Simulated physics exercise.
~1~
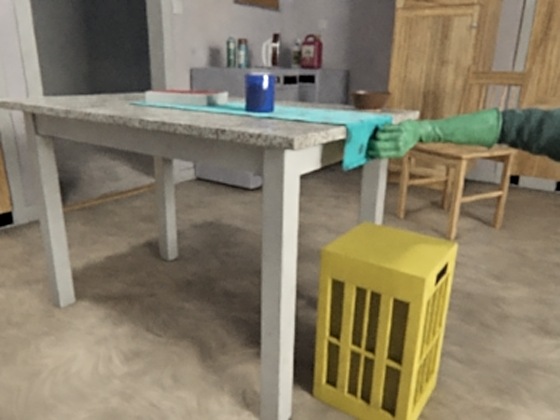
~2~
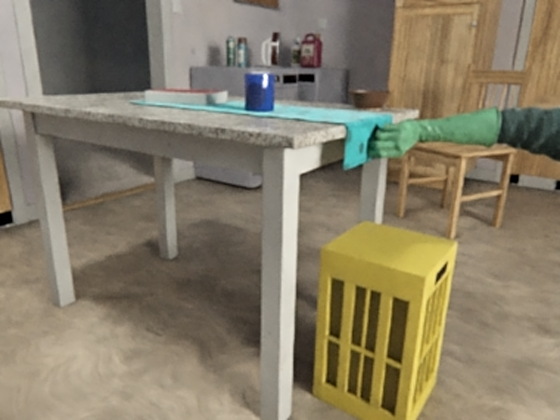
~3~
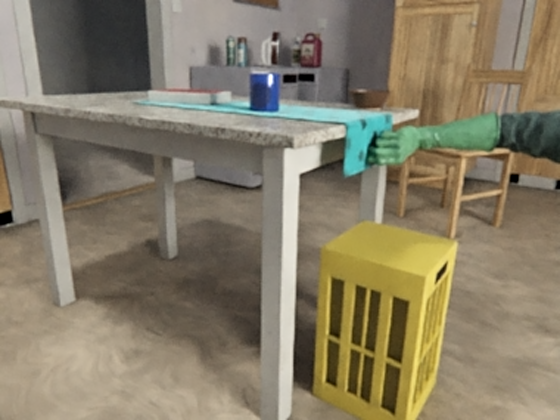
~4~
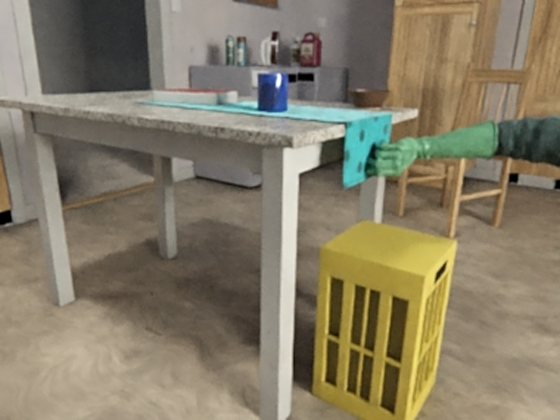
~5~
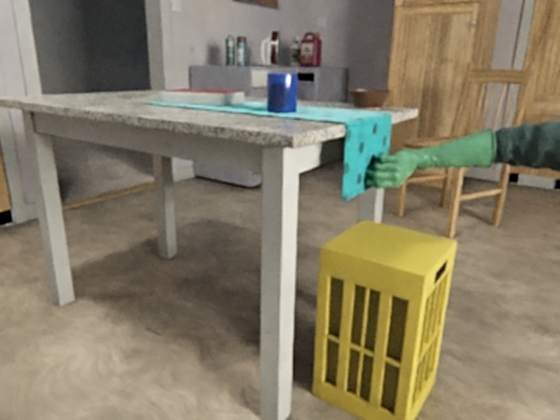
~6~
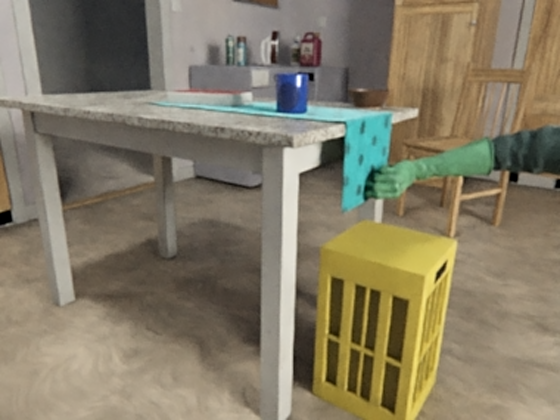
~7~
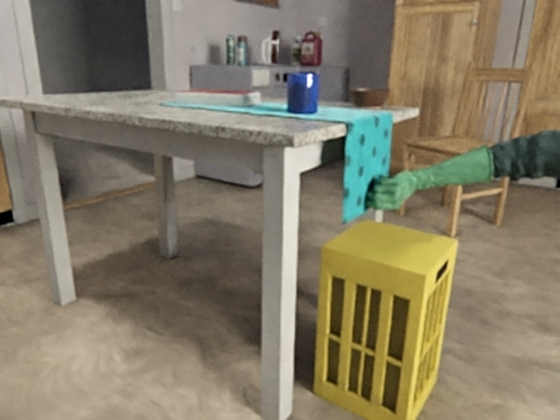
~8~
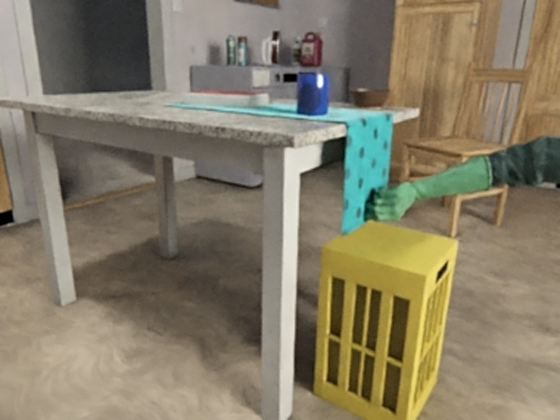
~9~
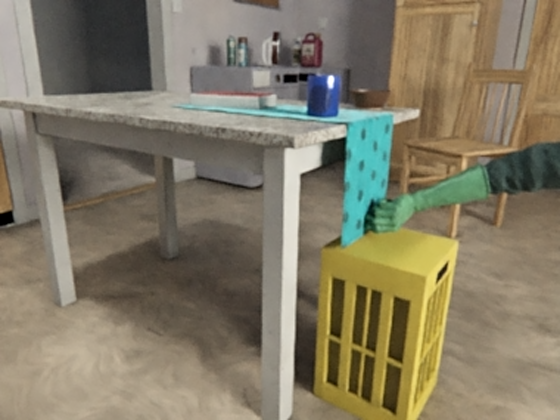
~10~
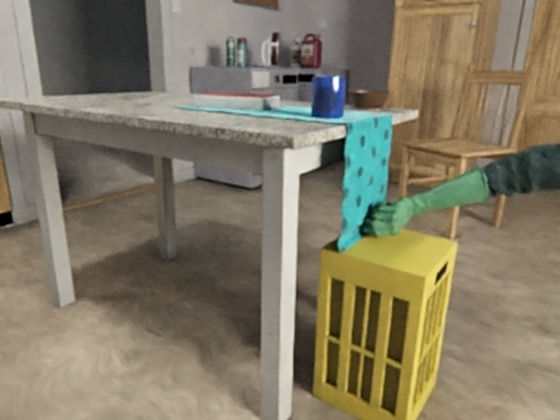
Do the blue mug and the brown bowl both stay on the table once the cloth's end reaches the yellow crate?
Yes, the blue mug is carried to the right but stays upright and clear of the edge, and the brown bowl stays on the table.
